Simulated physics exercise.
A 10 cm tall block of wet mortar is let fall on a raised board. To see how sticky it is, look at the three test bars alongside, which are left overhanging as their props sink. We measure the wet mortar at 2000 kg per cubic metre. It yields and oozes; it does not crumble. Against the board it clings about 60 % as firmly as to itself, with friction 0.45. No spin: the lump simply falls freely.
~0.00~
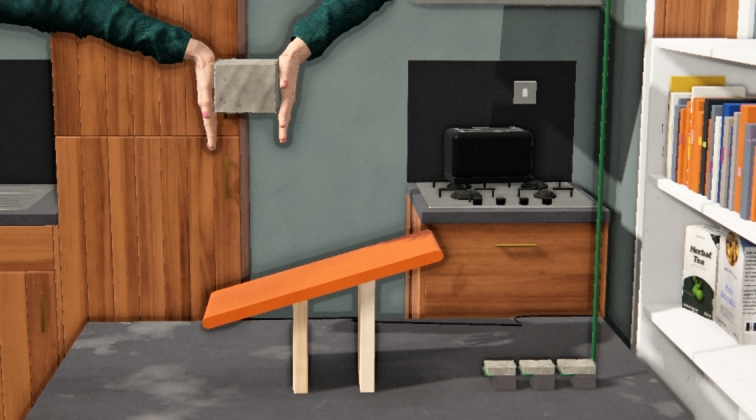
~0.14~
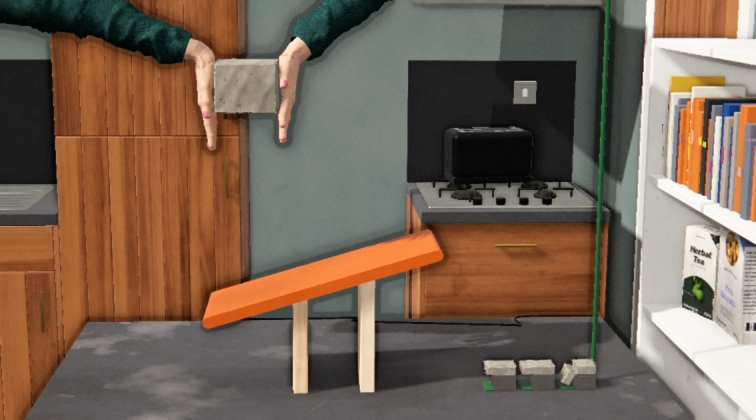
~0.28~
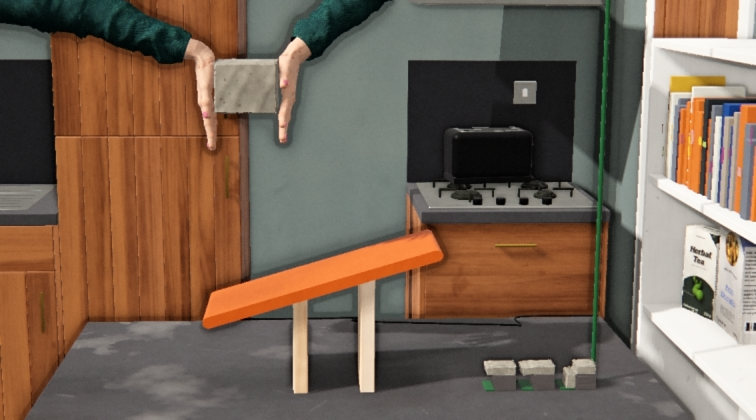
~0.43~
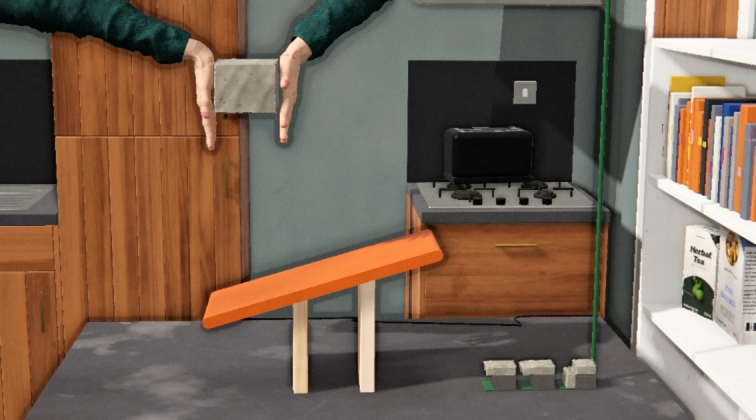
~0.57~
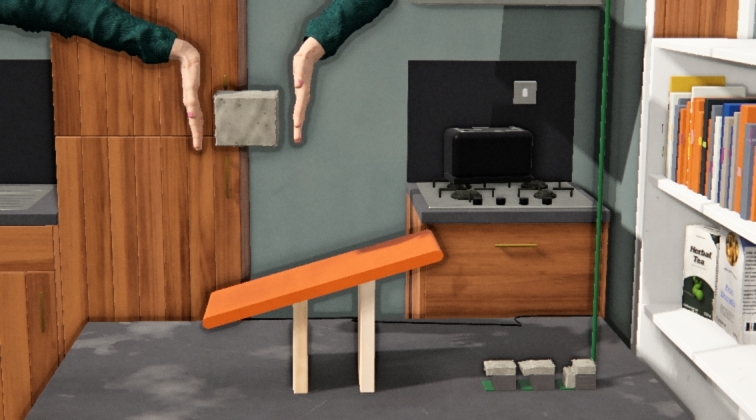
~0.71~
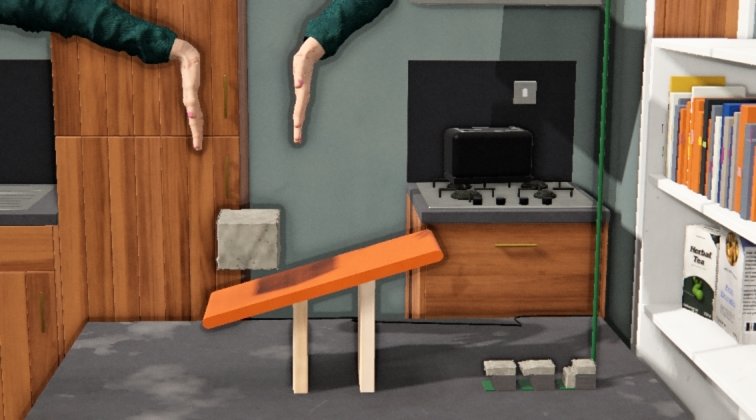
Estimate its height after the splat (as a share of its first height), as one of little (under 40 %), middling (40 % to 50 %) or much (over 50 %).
The answer is the top option, so more than 50 %.
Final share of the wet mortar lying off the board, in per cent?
I'd estimate near 40 % off the board.
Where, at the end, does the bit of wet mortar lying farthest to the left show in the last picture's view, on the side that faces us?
Around (206, 314).
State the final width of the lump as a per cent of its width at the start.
Near 150 % by the end.
After 0.82 s, it stands 54 % of its first height and none has gone off the board.
After 0.96 s, it stands 54 % of its first height and 18 % has gone off the board.
After 1.09 s, it stands 54 % of its first height and 42 % has gone off the board.
After 1.22 s, it stands 54 % of its first height and 42 % has gone off the board.
After 1.32 s, at the end, it stands 54 % of its first height and 42 % has gone off the board.
